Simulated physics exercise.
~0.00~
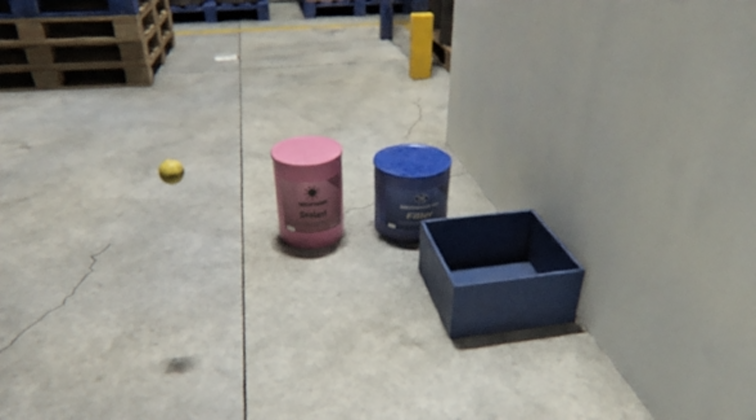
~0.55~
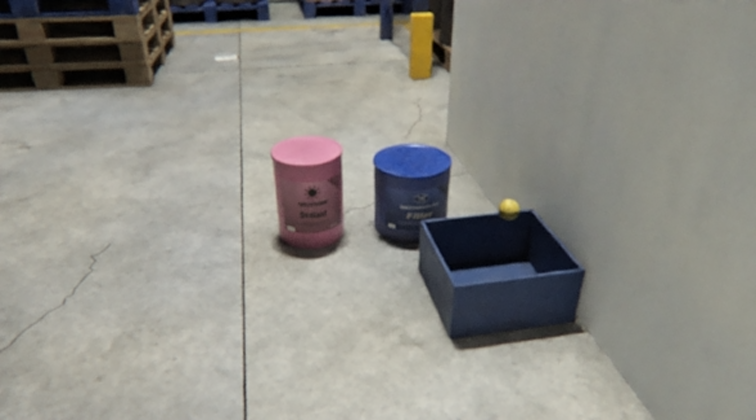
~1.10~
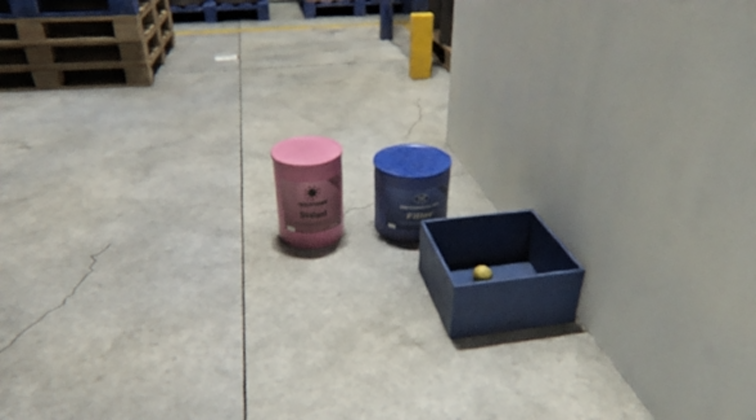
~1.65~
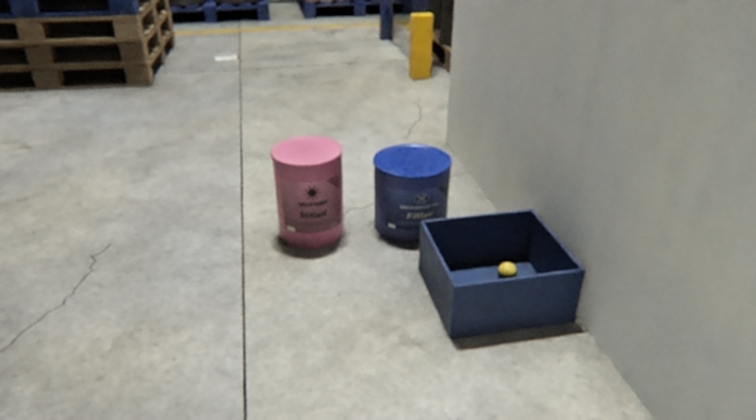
A small yellow ball flies through the air from the left in a warehouse-like space with a concrete floor, seen from slightly above by a still camera. A pink pail stands near the middle, a blue pail sits to its right, and an open, empty dark blue box rests farther right beside a grey wall, with wooden pallets behind at the left. The ball passes to the right and reaches the box's far rim. It drops inside, then shifts a little to the right. It ends inside the box, while both pails remain in place.
